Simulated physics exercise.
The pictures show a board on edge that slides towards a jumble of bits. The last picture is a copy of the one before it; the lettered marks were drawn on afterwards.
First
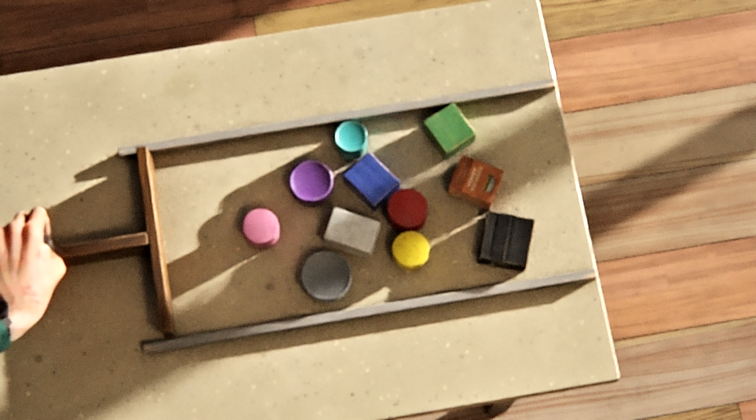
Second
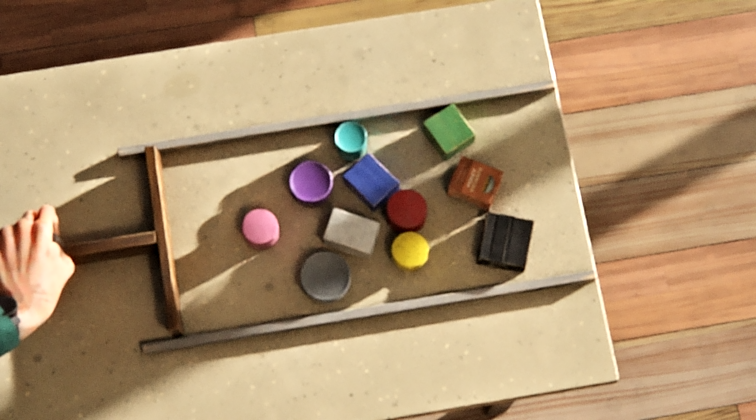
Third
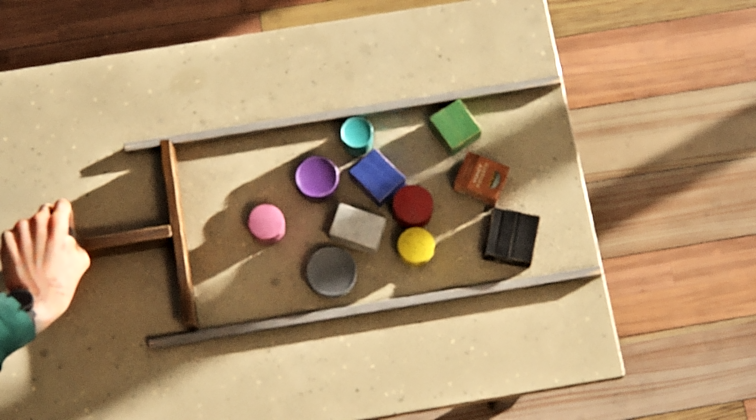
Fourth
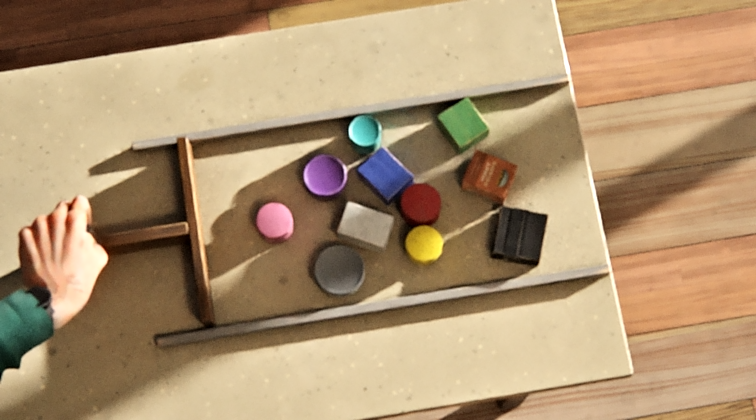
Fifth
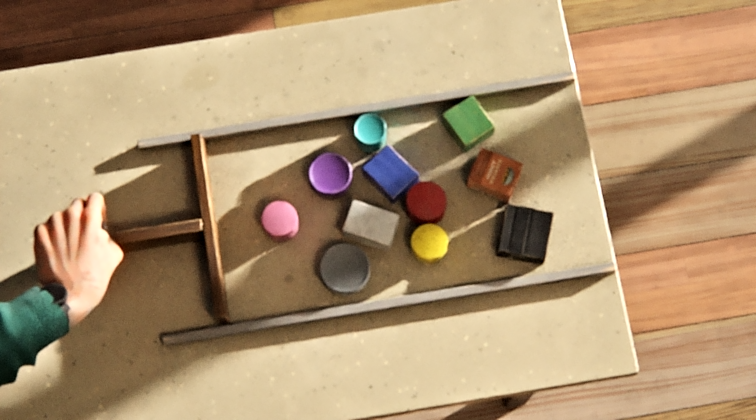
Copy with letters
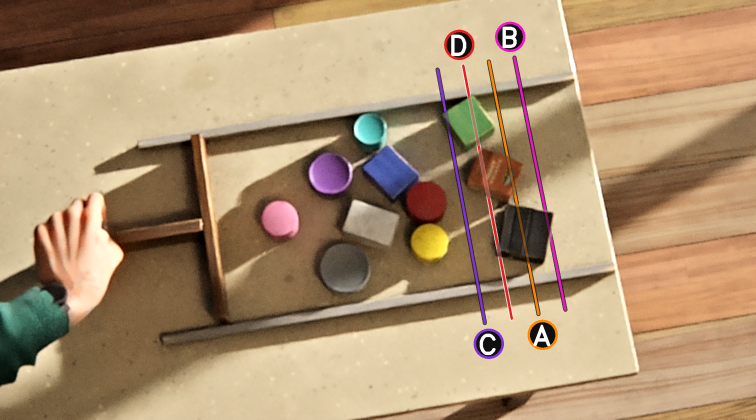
A hand in a green sleeve grips a wooden T-shaped pusher at the left of a pale speckled tabletop, seen from above at a slight tilt, with wooden floorboards beyond. Between two grey rails sit pink, purple, turquoise, grey, red and yellow round pieces and blue, white, green, orange-brown and black blocks. The hand slides the board slowly rightwards, narrowing the gap to the unmoved pieces, while the camera shifts slightly.
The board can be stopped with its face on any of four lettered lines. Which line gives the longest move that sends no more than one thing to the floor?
The farthest such stop is D.
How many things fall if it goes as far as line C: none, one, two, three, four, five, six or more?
The count is none.
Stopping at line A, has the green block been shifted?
Yes.
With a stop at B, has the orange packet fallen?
Yes.
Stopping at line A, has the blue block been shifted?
Yes.
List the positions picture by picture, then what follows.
In the first frame, orange packet (476, 182); white block (352, 234); grey jar (326, 278).
In the second frame, board (161, 236); green block (449, 132).
In the third frame, board (177, 230); pink pot (267, 225).
In the fourth frame, board (194, 227); purple jar (325, 179).
In the fifth frame, board (208, 224); red tin (426, 204); blue block (390, 174); orange packet (495, 175).
On the marked copy, A at (513, 185); B at (539, 181); C at (461, 193); D at (487, 189).
Taking D. A third of the way, board (307, 208); pink pot (332, 214); black box (525, 234).
Two thirds of the way, board (406, 192); black box (531, 233); orange packet (515, 168).
When it is over, board (484, 179); orange packet (583, 143); black box (595, 220); none fallen.
As for the rest, A drops two; B drops five; C is within the limit but short.
